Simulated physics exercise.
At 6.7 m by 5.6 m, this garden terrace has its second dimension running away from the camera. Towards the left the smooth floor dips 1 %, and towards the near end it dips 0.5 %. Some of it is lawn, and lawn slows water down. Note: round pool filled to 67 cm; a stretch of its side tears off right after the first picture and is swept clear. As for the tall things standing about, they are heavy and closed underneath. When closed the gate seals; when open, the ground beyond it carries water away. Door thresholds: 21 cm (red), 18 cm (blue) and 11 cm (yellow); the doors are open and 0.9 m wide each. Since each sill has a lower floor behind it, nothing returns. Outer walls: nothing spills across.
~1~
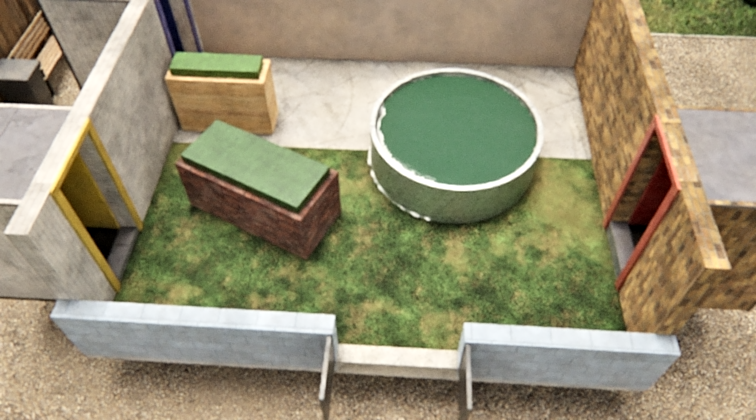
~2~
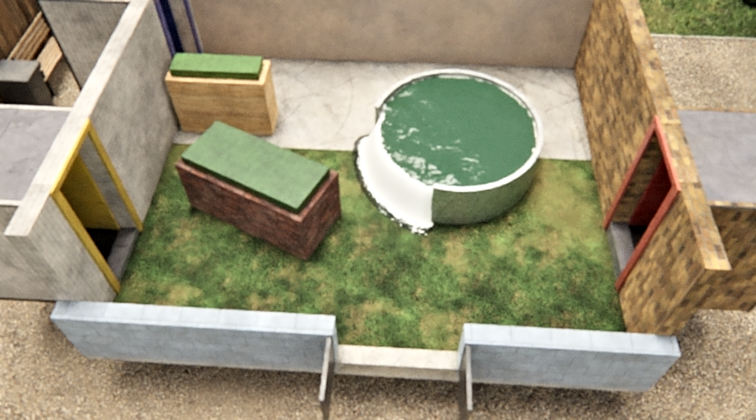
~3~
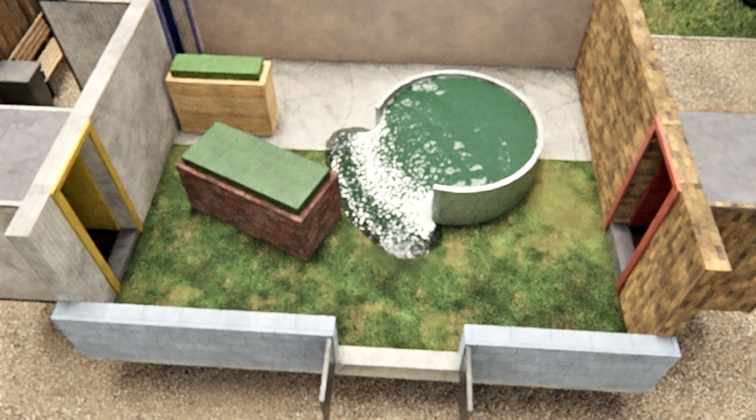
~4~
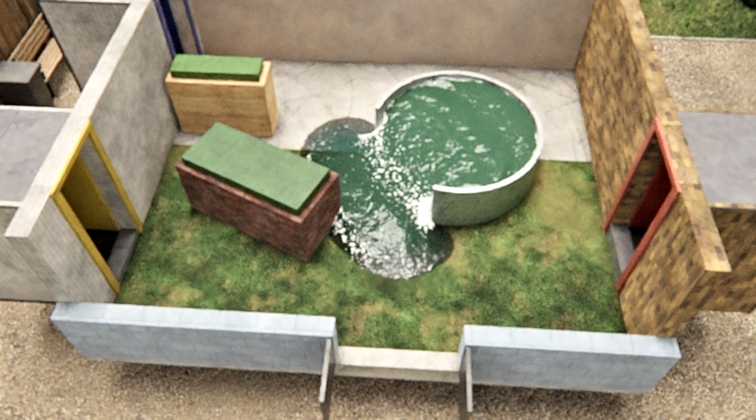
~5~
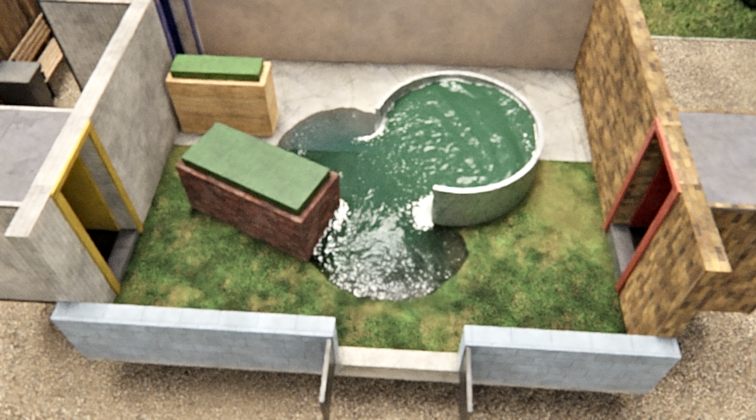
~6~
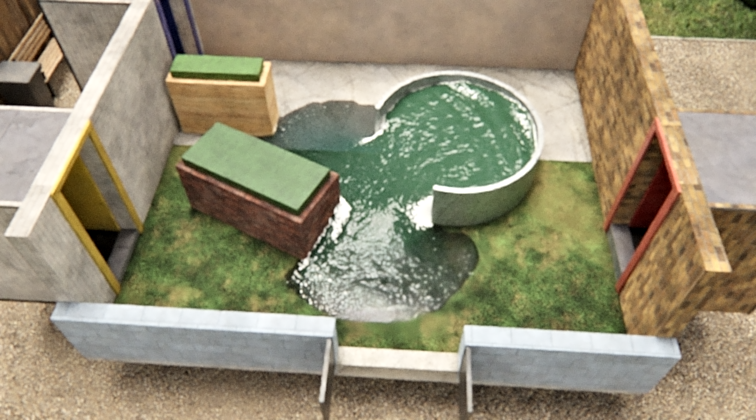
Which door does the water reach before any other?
The blue door.
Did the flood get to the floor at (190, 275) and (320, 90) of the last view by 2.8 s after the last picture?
Awash, then awash.
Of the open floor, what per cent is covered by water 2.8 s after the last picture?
Wet share: Near 60 percent.
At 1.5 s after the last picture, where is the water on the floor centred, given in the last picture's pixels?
Pixel position near (354, 185).
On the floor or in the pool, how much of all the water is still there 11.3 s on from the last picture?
Near 74 in a hundred is still there.
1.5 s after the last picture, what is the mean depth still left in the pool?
About 26 centimetres on average.
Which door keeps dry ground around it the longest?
It's the red one.
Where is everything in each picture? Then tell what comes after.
The round pool at (456, 128) is whole and still, 67 cm deep, in the first frame.
Water pours out at (383, 176) and has run 1.0 m, to (363, 139); deepest outside 34 cm, 67 cm at the round pool's back, in the second frame.
The front is at (342, 134), 1.3 m from the gap at (384, 178); 1.7 m2 of floor is under water; 67 cm left at the back of the round pool, in the third frame.
Water pours out at (383, 180) and has run 1.6 m, to (333, 124); deepest outside 32 cm, 67 cm at the round pool's back, in the fourth frame.
The front is at (304, 123), 1.9 m from the gap at (384, 181); 5.0 m2 of floor is under water; 65 cm left at the back of the round pool, in the fifth frame.
Water pours out at (384, 181) and has run 2.2 m, to (265, 137); deepest outside 64 cm, 58 cm at the round pool's back, in the sixth frame.
A moment later water covers 35 % of the floor and is deepest (47 cm) near (331, 210); red door not reached, blue door not reached, yellow door not reached.
Soon after water covers 45 % of the floor and is deepest (43 cm) near (175, 141); red door not reached, blue door reached 1.3 s after the last picture, yellow door not reached.
Next water covers 60 % of the floor and is deepest (27 cm) near (104, 332); red door not reached, blue door reached 1.3 s after the last picture, yellow door reached 1.8 s after the last picture.
Later on water covers 90 % of the floor and is deepest (18 cm) near (104, 332); red door not reached, blue door reached 1.3 s after the last picture, yellow door reached 1.8 s after the last picture.
At the end water covers 100 % of the floor and is deepest (12 cm) near (104, 332); red door reached 8.7 s after the last picture, blue door reached 1.3 s after the last picture, yellow door reached 1.8 s after the last picture.
